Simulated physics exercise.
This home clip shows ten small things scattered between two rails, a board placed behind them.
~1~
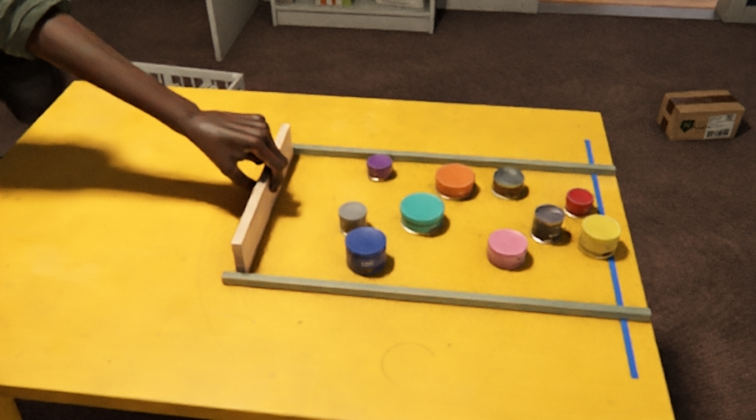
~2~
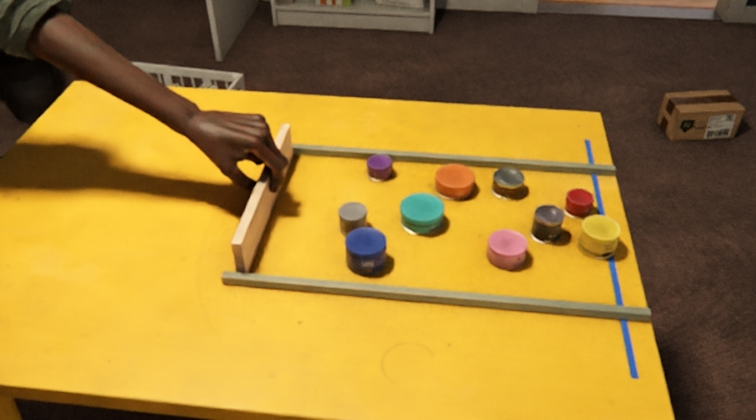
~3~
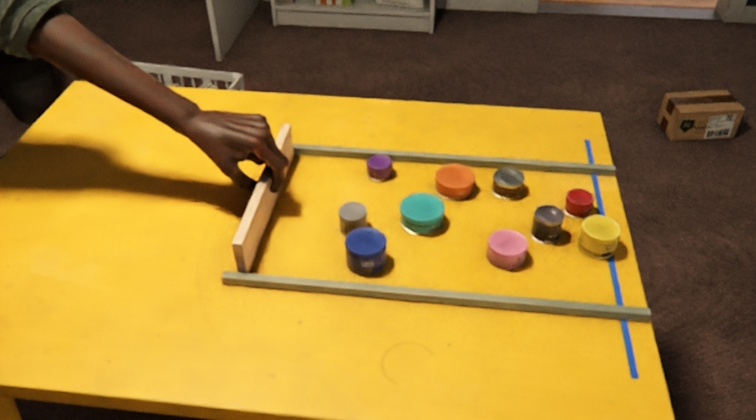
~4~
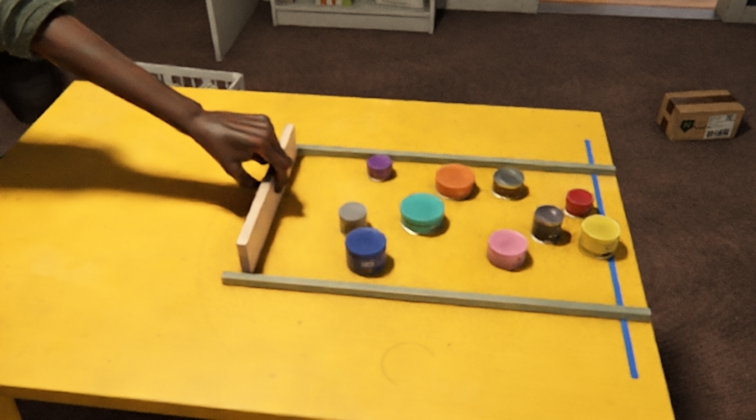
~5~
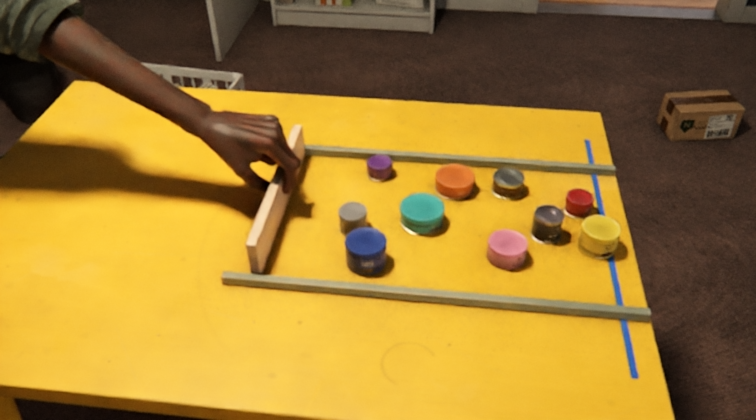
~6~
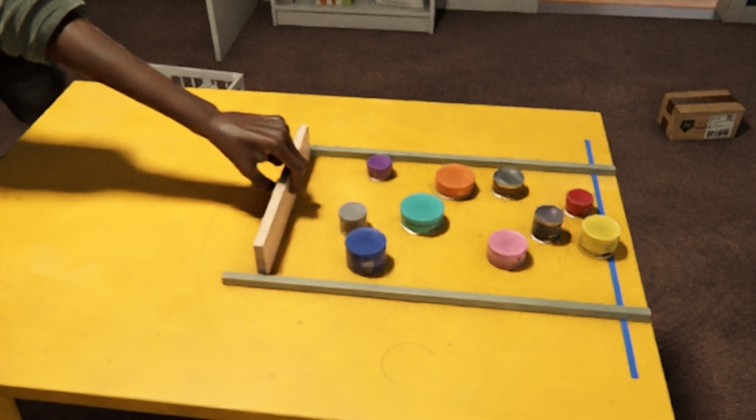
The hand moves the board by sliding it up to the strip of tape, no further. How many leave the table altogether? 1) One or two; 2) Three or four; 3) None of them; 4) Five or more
The answer is 4.
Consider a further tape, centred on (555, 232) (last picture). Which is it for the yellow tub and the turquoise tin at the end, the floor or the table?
The yellow tub goes off the edge; the turquoise tin stays where it is.
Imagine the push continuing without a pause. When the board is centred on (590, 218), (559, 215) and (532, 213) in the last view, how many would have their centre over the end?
Over the end: 5, 1, 0.
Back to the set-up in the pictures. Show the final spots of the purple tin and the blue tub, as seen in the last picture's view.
Roughly (610, 178), and the other roughly (641, 276).
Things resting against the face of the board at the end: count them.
I count 5 of them.
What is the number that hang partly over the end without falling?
5 is the number.
Soon after, none off yet; yellow tub at rest near (599, 237); red tin at rest near (579, 204); black pot at rest near (547, 225).
In the end, the number that fall off is five or more; gone, pink tub, brown pot, black pot, red tin and yellow tub.
